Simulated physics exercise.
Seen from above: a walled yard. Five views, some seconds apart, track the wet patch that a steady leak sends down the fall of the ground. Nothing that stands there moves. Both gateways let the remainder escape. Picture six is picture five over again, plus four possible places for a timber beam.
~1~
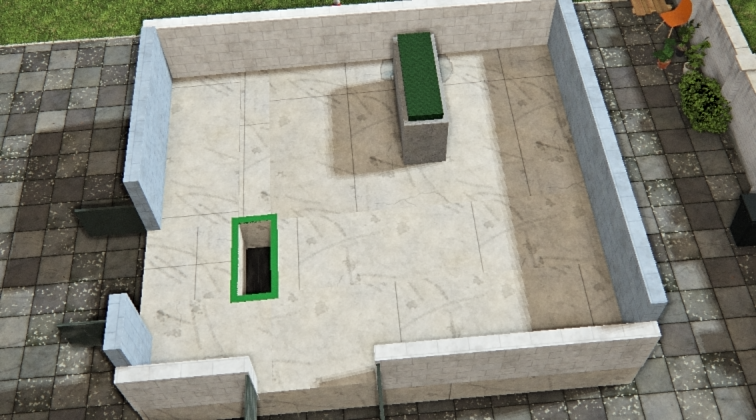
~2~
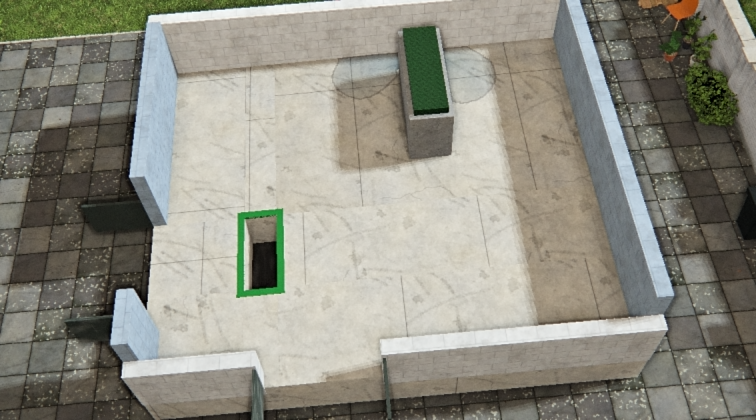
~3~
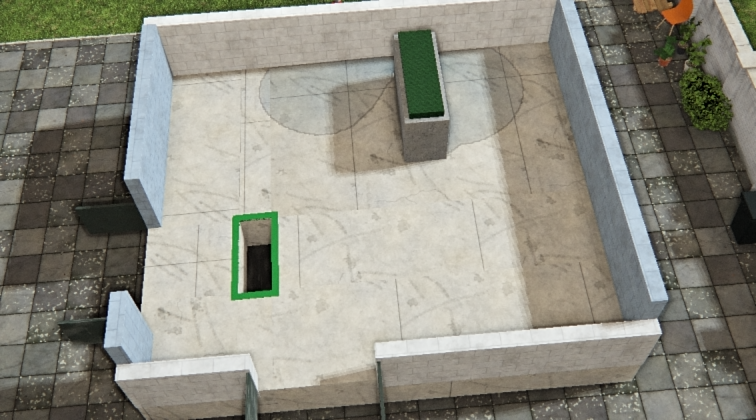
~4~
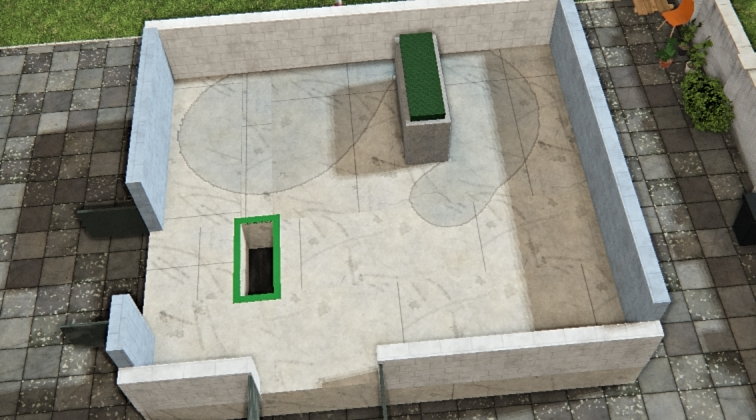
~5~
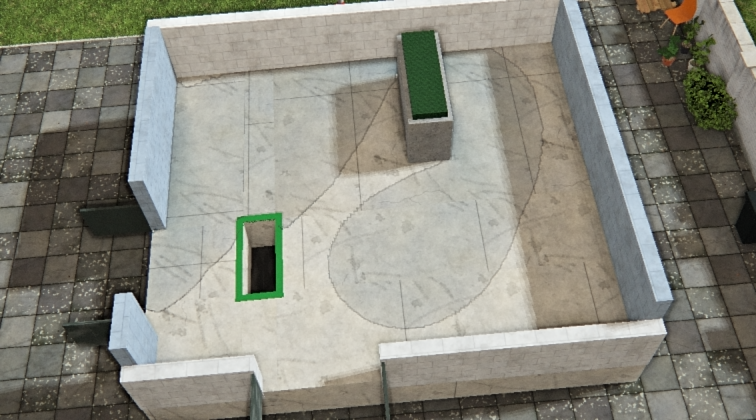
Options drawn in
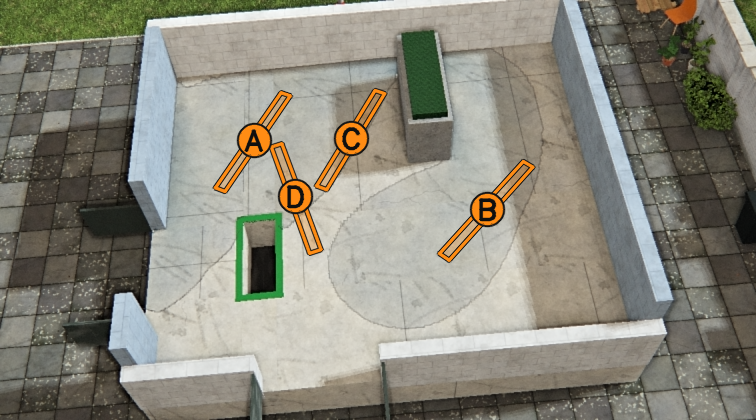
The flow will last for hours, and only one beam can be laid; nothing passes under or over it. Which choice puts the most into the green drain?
Choose A.
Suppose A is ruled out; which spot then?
The answer is B.
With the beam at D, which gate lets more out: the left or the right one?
The left one.
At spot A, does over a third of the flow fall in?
No, it does not.
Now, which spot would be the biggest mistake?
That would be D.
On the marked copy, A from (220, 189) to (285, 94); B from (444, 256) to (528, 164); C from (321, 187) to (379, 92); D from (276, 145) to (315, 251).
With A, about 22 % of the stream goes into the green drain, about 78 % out by the gates.
With B, about 17 % of the stream goes into the green drain, about 83 % out by the gates.
With C, about 11 % of the stream goes into the green drain, about 89 % out by the gates.
With D, about 4 % of the stream goes into the green drain, about 96 % out by the gates.
